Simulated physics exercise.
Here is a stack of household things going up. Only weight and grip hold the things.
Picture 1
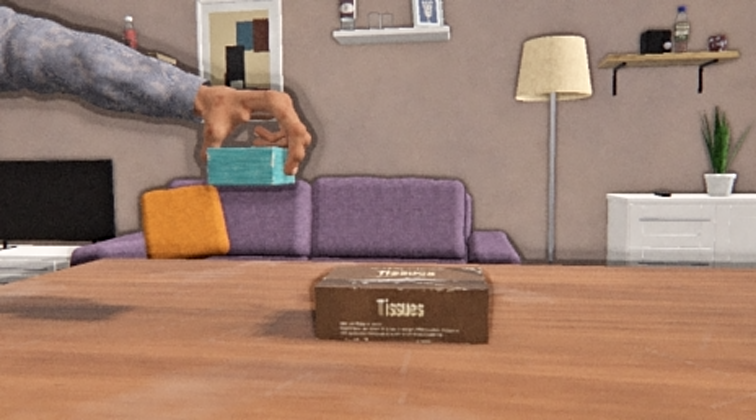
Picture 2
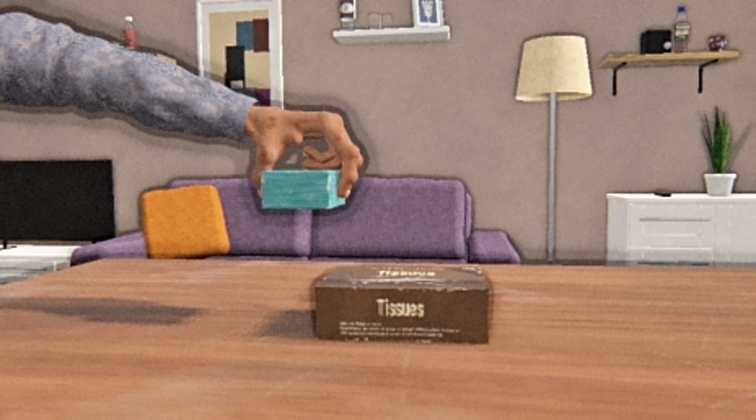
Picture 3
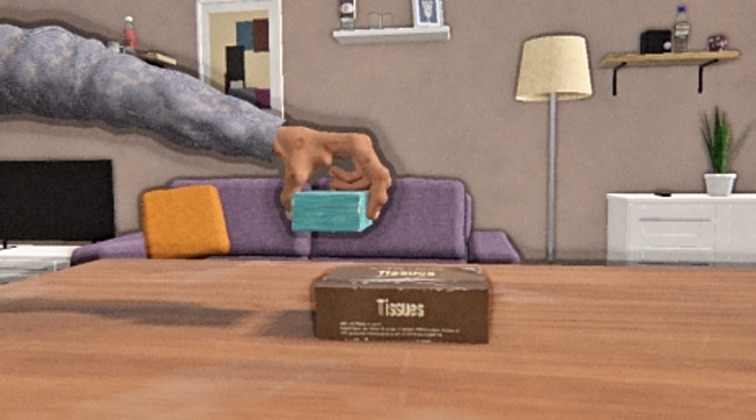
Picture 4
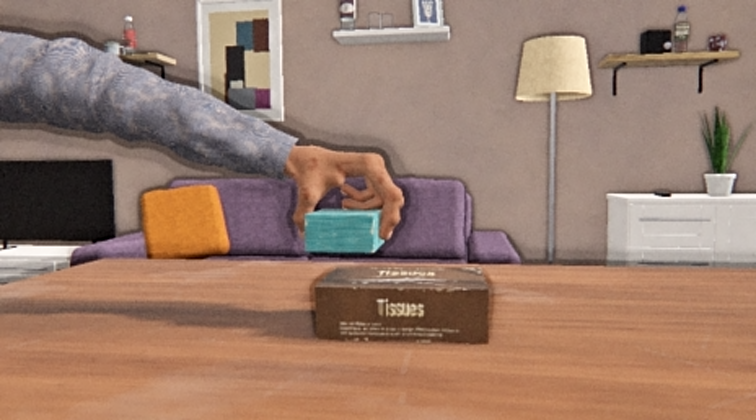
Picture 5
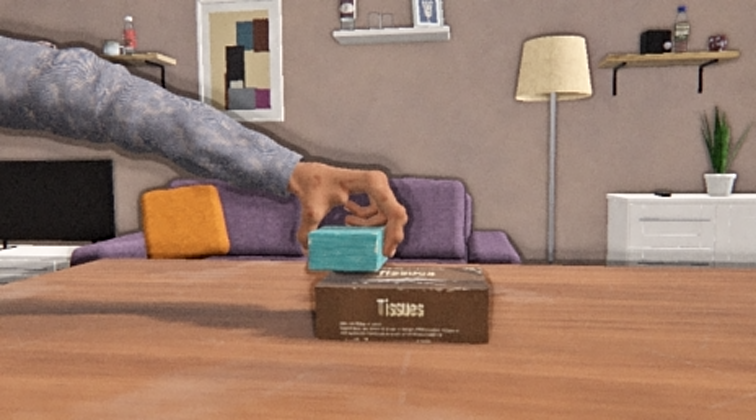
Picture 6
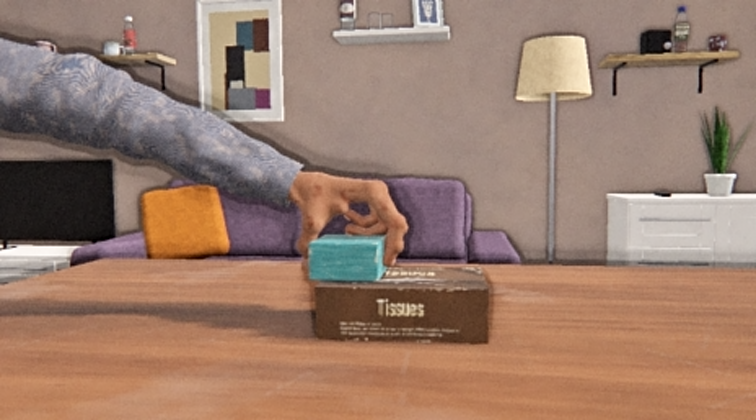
A hand in a grey sleeve holds a small turquoise block above a wooden table, seen from just over tabletop height in a living room. A brown tissue box sits near the middle of the table, with a purple sofa, orange cushion and floor lamp behind. The hand carries the block rightward and down, then sets it on the box's left side, still gripping it, while the camera stays still.
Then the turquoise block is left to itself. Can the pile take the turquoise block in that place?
The pile keeps its balance.
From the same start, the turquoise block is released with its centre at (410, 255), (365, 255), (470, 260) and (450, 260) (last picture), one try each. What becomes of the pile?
First try: It holds; second try: It keeps its balance; third try: It holds; fourth try: It keeps its balance.
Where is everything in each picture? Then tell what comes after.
In the first frame, still above its spot; turquoise block (253, 166); brown box (404, 301).
In the second frame, still above its spot; turquoise block (305, 189); brown box (404, 301).
In the third frame, still above its spot; turquoise block (334, 210); brown box (404, 301).
In the fourth frame, still above its spot; turquoise block (346, 230); brown box (404, 301).
In the fifth frame, still above its spot; turquoise block (350, 247); brown box (404, 301).
In the sixth frame, set down, still held; turquoise block (350, 256); brown box (404, 301).
Then, 0.20 s later than the last frame, all is still.
Then, 0.60 s later than the last frame, turquoise block resting near (350, 257).
When it is over, both as before. End places, in pixels of the last picture, turquoise block near (350, 257). The pile stays up.
